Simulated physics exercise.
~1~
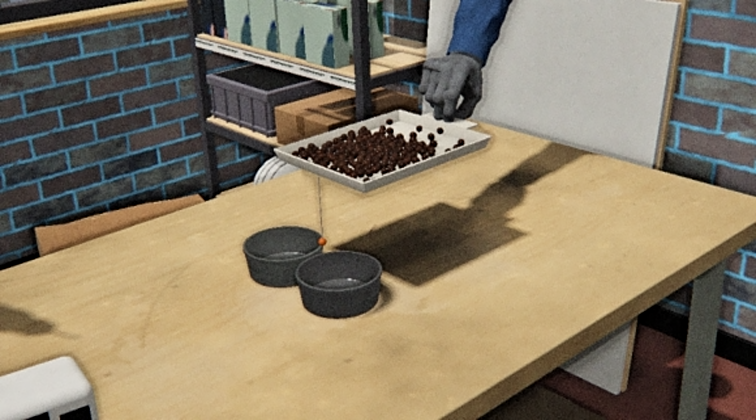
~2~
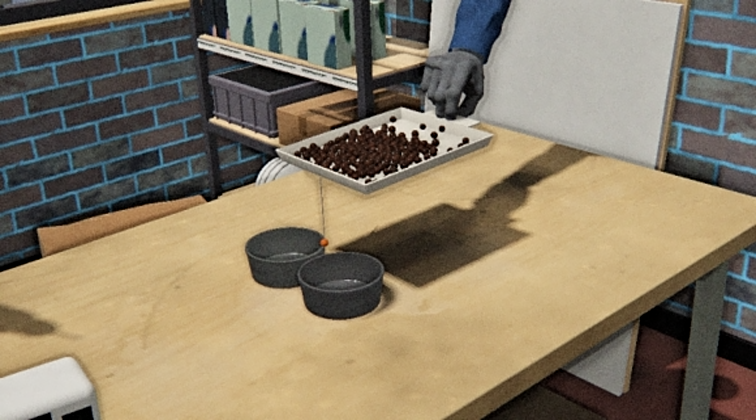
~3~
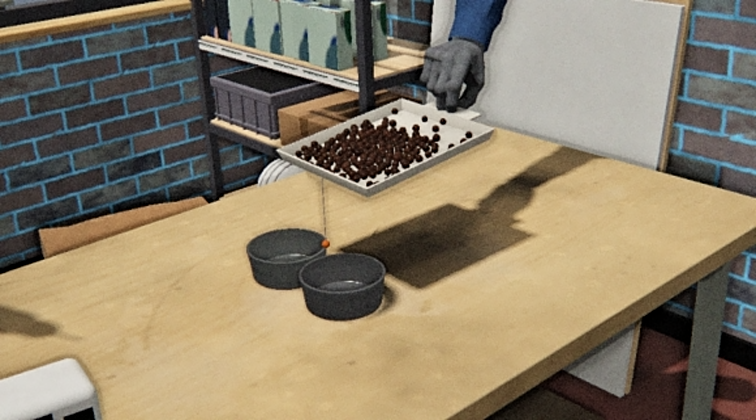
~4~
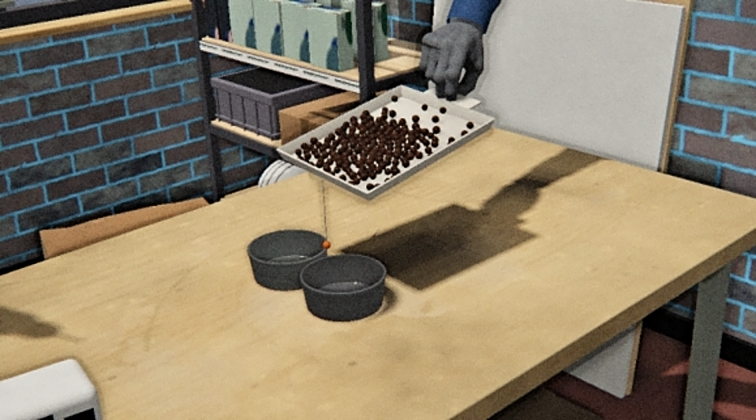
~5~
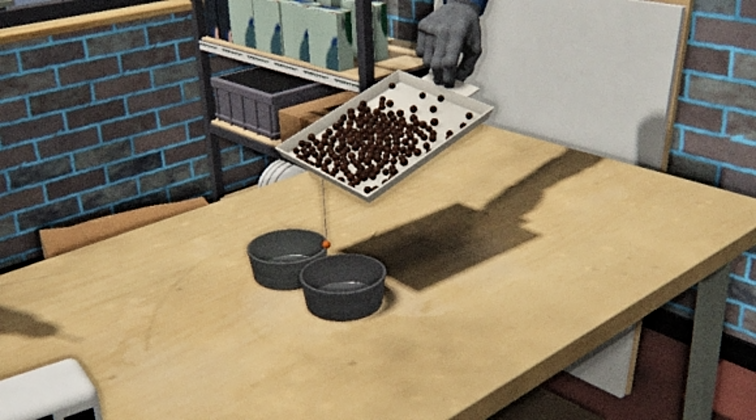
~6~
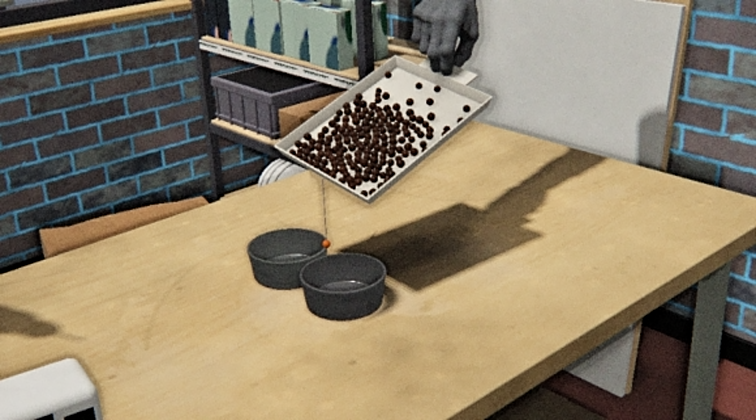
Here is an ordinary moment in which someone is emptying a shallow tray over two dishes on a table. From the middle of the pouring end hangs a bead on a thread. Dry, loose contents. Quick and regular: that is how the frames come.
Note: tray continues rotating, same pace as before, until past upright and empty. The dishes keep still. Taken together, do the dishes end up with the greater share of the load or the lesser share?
I expect the catch to be a majority.
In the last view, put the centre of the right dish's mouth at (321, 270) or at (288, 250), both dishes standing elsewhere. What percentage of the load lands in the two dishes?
Close to 50 in a hundred, then close to 10 in a hundred.
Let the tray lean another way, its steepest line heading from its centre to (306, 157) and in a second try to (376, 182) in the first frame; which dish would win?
Number one favours the left of the two; number two favours the right of the two.
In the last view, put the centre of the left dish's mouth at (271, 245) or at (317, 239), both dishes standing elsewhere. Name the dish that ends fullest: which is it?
It comes out as the dish further right in the first try and the dish further right in the second.
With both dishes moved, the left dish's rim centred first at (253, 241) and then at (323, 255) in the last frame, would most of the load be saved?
In the first position shy of half, in the second past half.
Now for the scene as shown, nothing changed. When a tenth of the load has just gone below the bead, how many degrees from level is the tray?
It's turned some 70 degrees by then.
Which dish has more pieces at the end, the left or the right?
The one to the right.
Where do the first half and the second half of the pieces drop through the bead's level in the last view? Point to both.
First close to (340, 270), next close to (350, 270).
Soon after the last picture, tray tipped steeply; most on the tray; a small part in the right dish; a stray few outside both; about a quarter in the air.
A little later, tray tipped past a quarter turn; a stray few on the tray; about two thirds in the right dish; about a third outside both; a small part in the air.
Later still, tray tipped past a quarter turn; about two thirds in the right dish; a stray few in the left dish; about a third outside both.
By the end, tray tipped past a quarter turn; about two thirds in the right dish; a stray few in the left dish; about a third outside both.
